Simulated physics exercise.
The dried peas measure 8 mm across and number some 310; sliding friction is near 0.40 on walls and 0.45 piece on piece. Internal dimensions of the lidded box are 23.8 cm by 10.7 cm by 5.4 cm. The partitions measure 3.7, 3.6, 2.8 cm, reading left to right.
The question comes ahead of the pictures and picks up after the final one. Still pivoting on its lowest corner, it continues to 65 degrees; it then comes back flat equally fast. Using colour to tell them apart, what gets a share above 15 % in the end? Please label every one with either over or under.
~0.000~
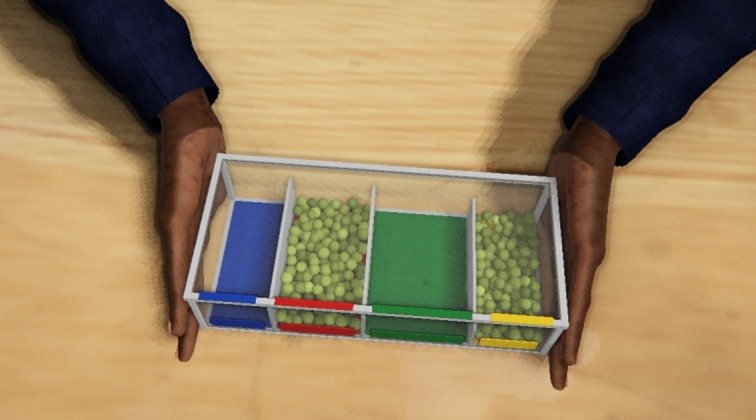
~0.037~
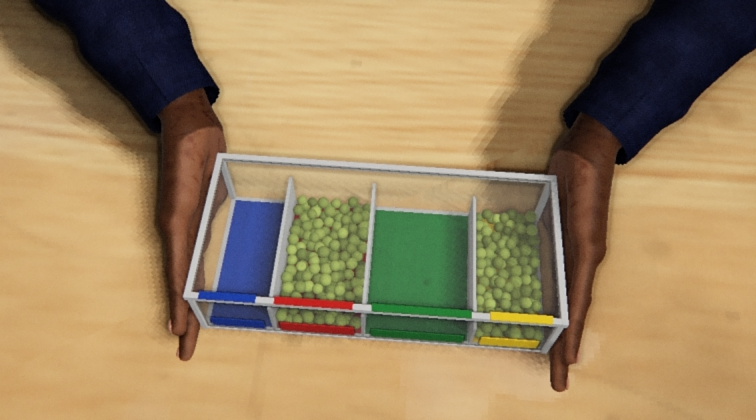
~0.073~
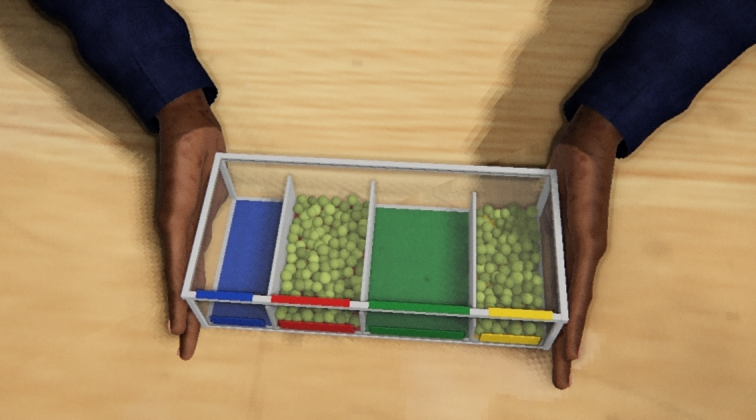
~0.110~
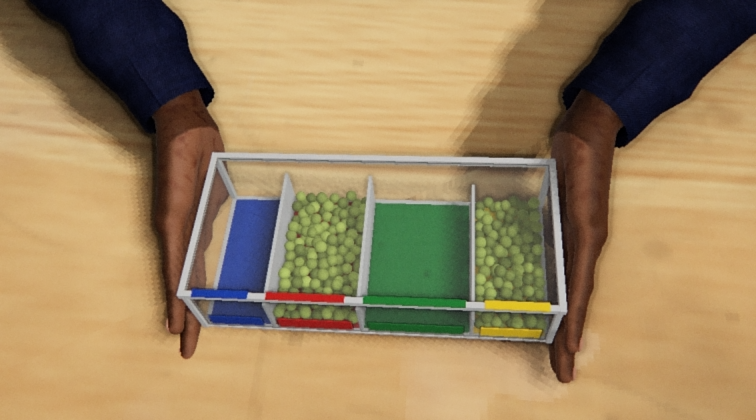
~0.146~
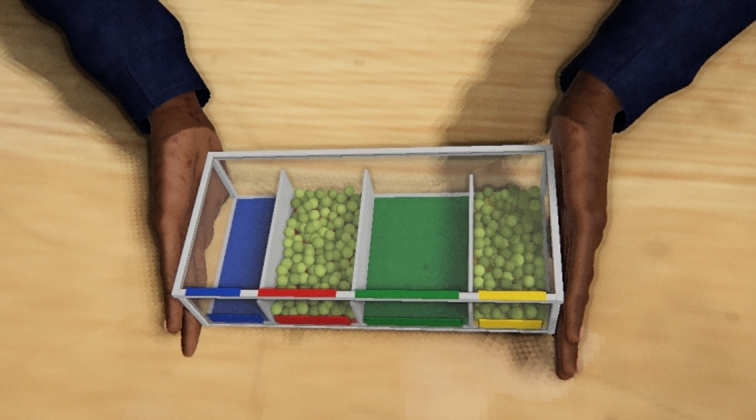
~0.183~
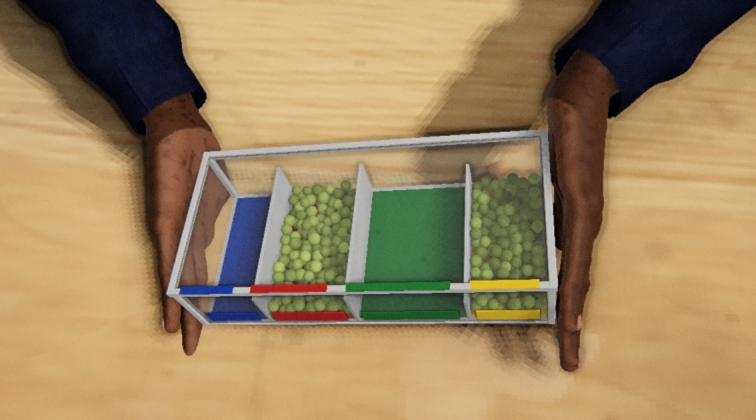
Labels - red: Over; blue: Under; green: Under; yellow: Over.
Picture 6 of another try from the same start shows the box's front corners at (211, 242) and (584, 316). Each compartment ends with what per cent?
Final per cent - red: 50; blue: 0; green: 5; yellow: 45.
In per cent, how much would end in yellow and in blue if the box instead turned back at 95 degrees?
Then yellow would hold 0 percent and blue 55 percent.
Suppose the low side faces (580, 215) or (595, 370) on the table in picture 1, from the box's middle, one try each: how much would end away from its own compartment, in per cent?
Near 5 and 5 per cent, in that order.
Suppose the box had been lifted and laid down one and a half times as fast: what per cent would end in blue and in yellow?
In that case blue 5; yellow 25.
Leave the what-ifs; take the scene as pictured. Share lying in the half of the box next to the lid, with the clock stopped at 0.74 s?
I'd say around 10 percent of the pieces.
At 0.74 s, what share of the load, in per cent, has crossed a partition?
Roughly 0 in a hundred.
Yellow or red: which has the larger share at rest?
Red.
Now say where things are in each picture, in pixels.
The first picture shows box tilt 0 degrees, front corners at (191, 294) and (561, 322); red 55 %, yellow 45 %.
The second picture shows box tilt 1 degrees, front corners at (191, 293) and (561, 320).
The third picture shows box tilt 2 degrees, front corners at (189, 293) and (560, 315).
The fourth picture shows box tilt 6 degrees, front corners at (185, 292) and (559, 307), lowest corner left back.
The fifth picture shows box tilt 10 degrees, front corners at (180, 291) and (556, 296), lowest corner left back.
The sixth picture shows box tilt 14 degrees, front corners at (175, 290) and (550, 283), lowest corner left back; red 55 %, yellow 45 %. The box's pace is about 110 degrees a second.
After 0.74 s, tilt 64 degrees; red 55 %, yellow 45 %.
After 1.11 s, tilt 27 degrees; red 55 %, blue 5 %, green 5 %, yellow 35 %.
After 1.56 s, tilt 0 degrees; red 55 %, blue 5 %, green 5 %, yellow 35 %.
At rest (2.2 s), red 55 %, blue 5 %, green 5 %, yellow 35 %.
